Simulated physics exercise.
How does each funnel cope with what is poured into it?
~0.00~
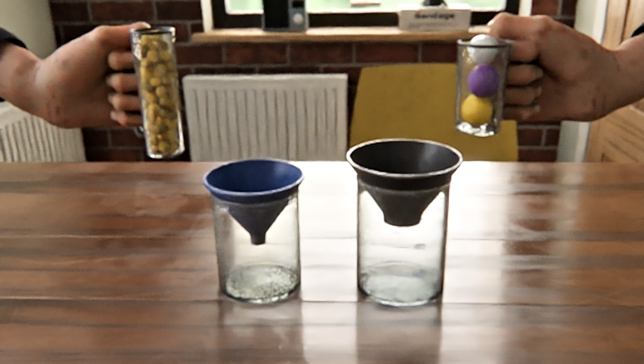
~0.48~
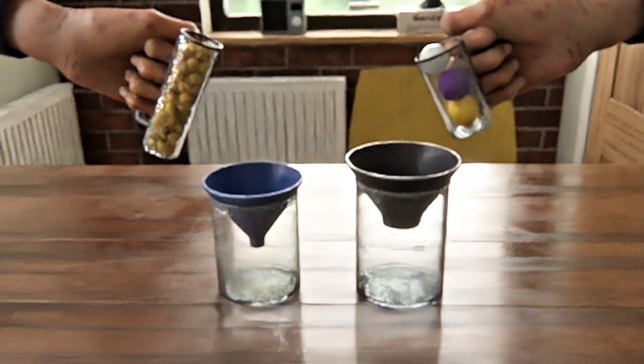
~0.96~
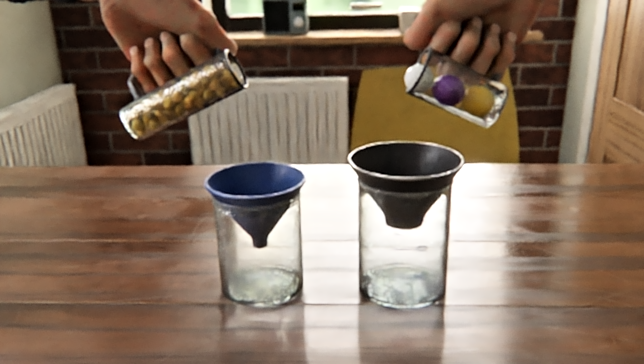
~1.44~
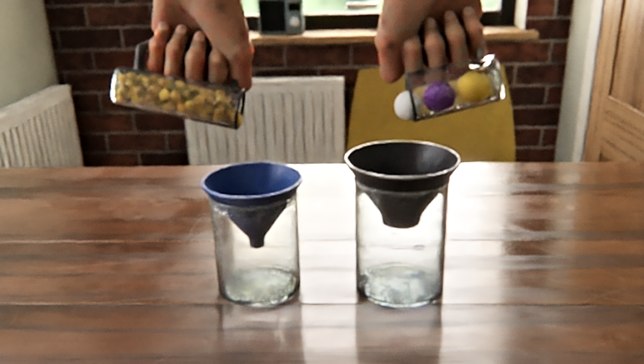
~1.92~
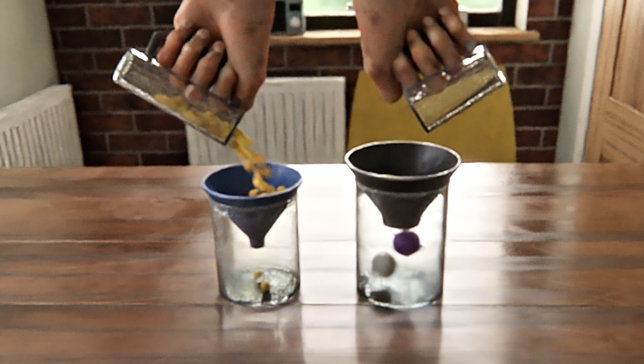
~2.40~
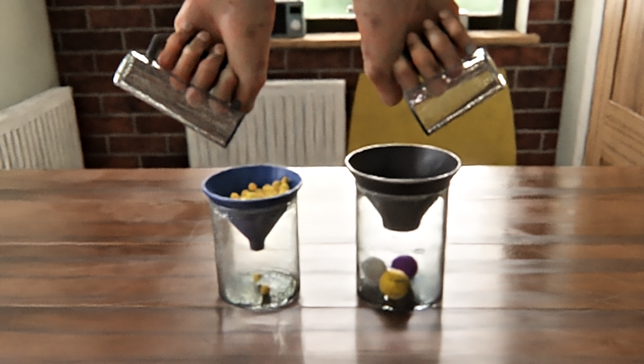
The left funnel clogs with the small yellow pieces, while the right one lets all its balls through and empties into its jar.
